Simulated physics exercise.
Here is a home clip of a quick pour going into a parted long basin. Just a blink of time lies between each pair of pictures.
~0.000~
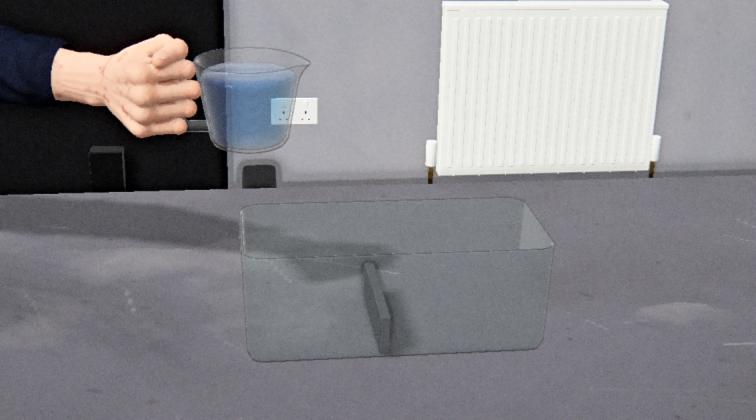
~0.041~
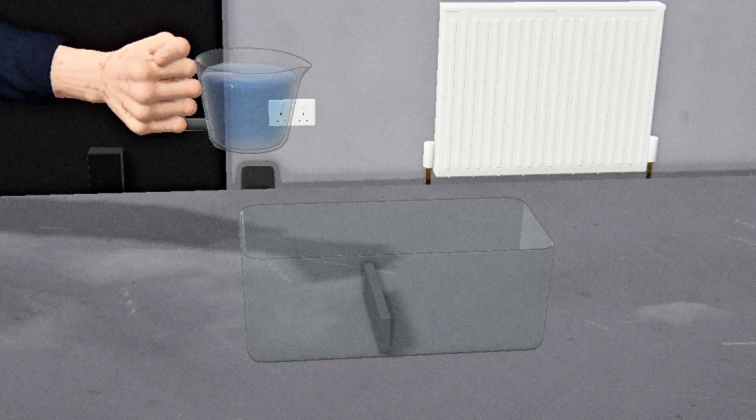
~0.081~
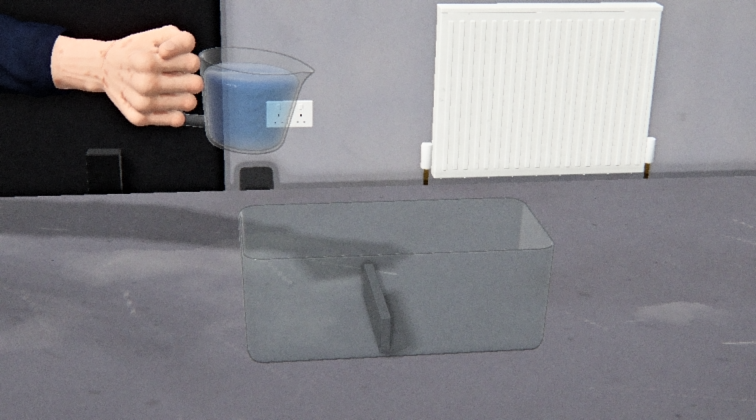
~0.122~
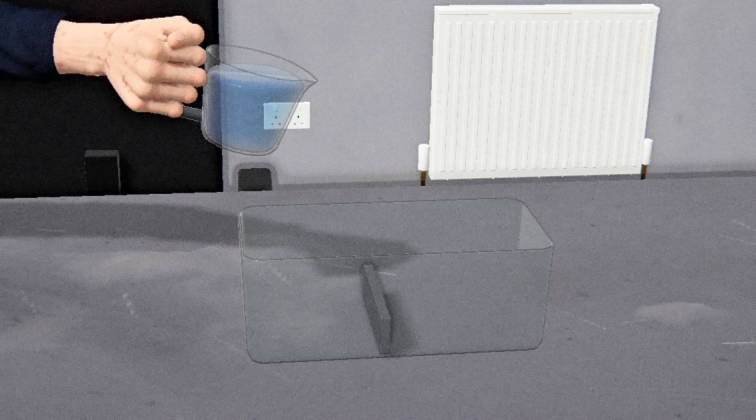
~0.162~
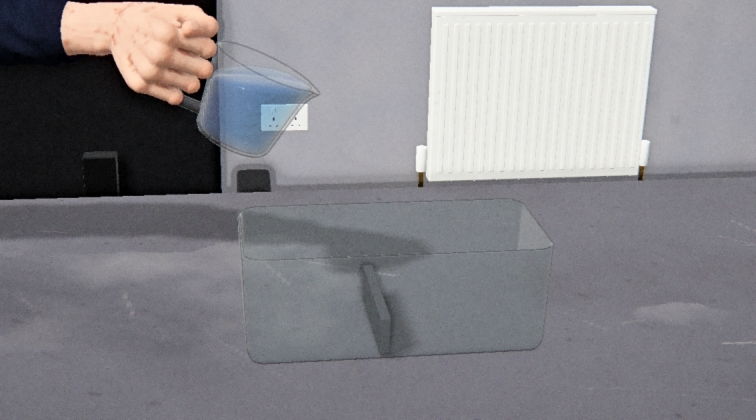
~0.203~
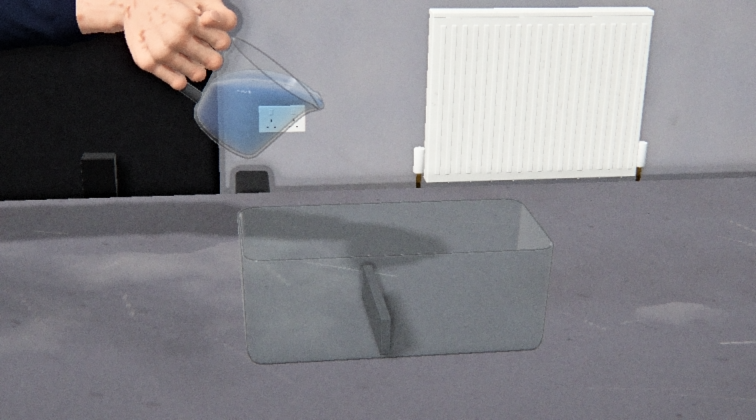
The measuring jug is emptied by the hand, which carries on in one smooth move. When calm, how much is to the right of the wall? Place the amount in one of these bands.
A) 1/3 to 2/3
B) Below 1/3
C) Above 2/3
B.
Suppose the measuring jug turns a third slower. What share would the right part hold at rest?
Near 25 %.
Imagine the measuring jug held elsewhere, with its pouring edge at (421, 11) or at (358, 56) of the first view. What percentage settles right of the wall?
Result, first then second: About 85 % and about 80 %.
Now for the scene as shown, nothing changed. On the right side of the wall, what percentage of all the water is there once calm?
Close to 20 per cent.
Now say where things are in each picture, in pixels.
In the first frame, it leans 0°; its right rim is at (311, 61); the water meets the walls at (200, 73) and (297, 71); the long basin's rim runs from (241, 232) to (539, 223); the wall's top is at (377, 290).
In the second frame, it leans 2°; its right rim is at (312, 63); the water meets the walls at (201, 72) and (298, 72).
In the third frame, it leans 7°; its right rim is at (315, 69); the water meets the walls at (204, 71) and (301, 74).
In the fourth frame, it leans 15°; its right rim is at (318, 79); the water meets the walls at (208, 71) and (305, 78).
In the fifth frame, it leans 26°; its right rim is at (321, 92); the water meets the walls at (212, 75) and (310, 83).
In the sixth frame, it leans 38°; its right rim is at (321, 108); the water meets the walls at (208, 88) and (315, 98); 3 per cent is over the edge.
A moment on, the measuring jug is tipped right over and 28 per cent is still to pour, 27 is left of the wall and 8 right of it.
Next, the measuring jug is tipped right over and 2 per cent is still to pour, 79 is left of the wall and 13 right of it.
Then the measuring jug is tipped right over and 0 per cent is still to pour, 77 is left of the wall and 17 right of it.
Later the measuring jug is tipped right over and 0 per cent is still to pour, 77 is left of the wall and 19 right of it.
In the end 77 per cent lies left of the wall, 19 right of it and 4 outside.
